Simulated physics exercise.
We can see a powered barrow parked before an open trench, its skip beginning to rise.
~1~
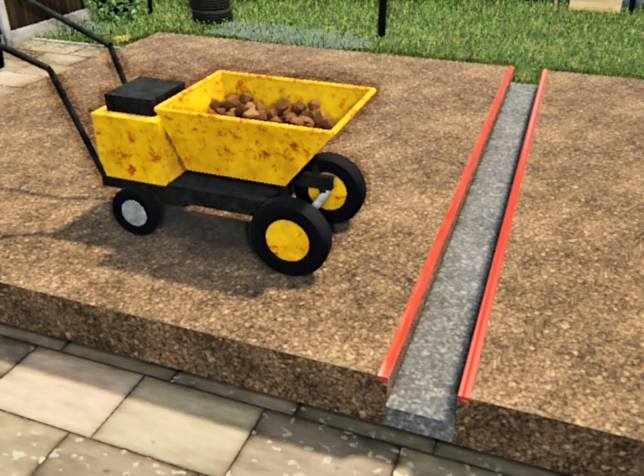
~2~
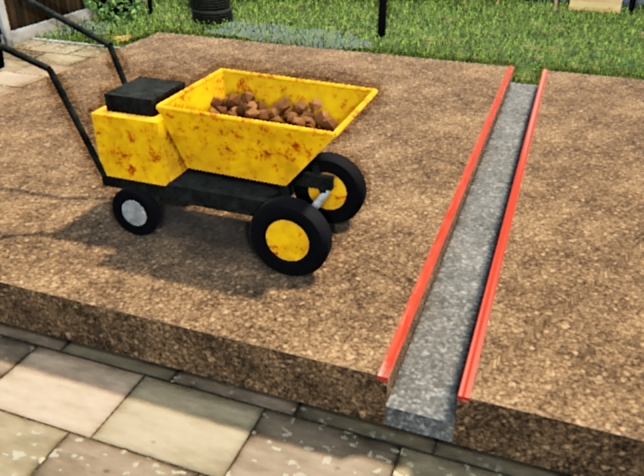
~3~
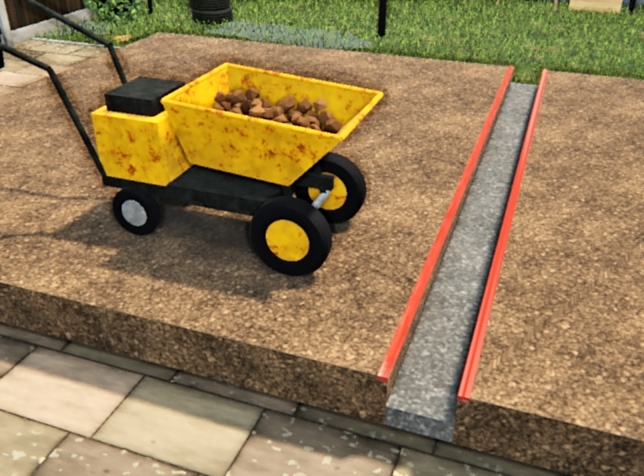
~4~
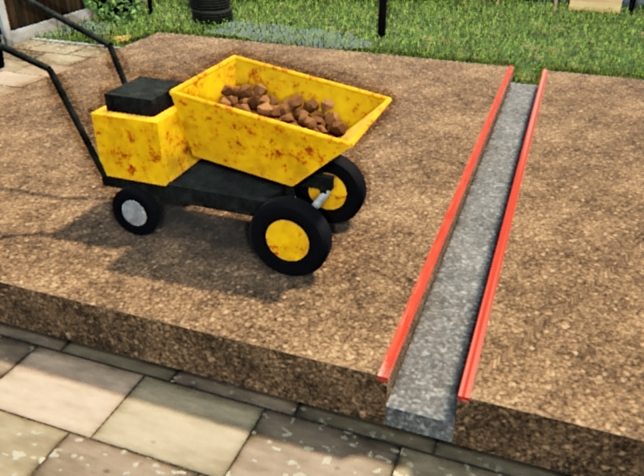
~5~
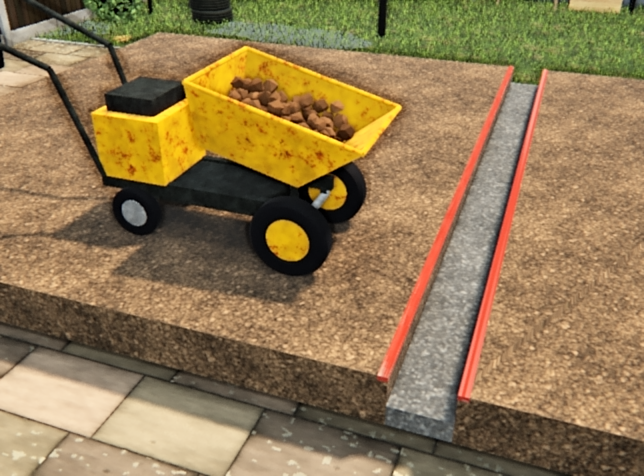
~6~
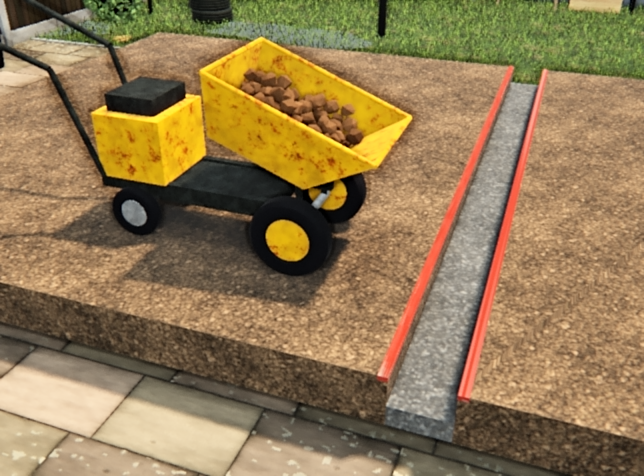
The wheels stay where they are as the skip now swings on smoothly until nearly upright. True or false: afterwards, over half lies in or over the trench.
True.
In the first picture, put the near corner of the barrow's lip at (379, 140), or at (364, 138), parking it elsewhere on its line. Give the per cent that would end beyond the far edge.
The first position yields around 50 per cent; the second yields around 30 per cent.
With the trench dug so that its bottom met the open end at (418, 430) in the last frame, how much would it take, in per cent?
The share would be close to 80 percent.
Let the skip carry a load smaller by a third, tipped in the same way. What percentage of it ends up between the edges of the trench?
Something like 80 in a hundred.
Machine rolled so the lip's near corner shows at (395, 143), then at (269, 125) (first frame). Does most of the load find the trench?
At the first place less than half, at the second the smaller part.
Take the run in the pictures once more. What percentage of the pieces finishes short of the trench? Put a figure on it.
About 0 %.
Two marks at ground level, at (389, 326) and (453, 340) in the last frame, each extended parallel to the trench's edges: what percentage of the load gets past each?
80 and 30 in a hundred.
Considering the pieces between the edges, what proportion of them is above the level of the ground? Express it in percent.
It works out at about 20 percent.
Shortly afterwards, skip tipped steeply; the whole lot in the skip.
Next, skip tipped right over; near half in the skip; only a few short of the trench; near a third in or heaped over the trench; only a few beyond it.
Some moments later, skip tipped right over; near a quarter in the skip; near two thirds in or heaped over the trench; a little beyond it.
In the end, skip tipped right over; near a quarter in the skip; the bulk in or heaped over the trench; a little beyond it.
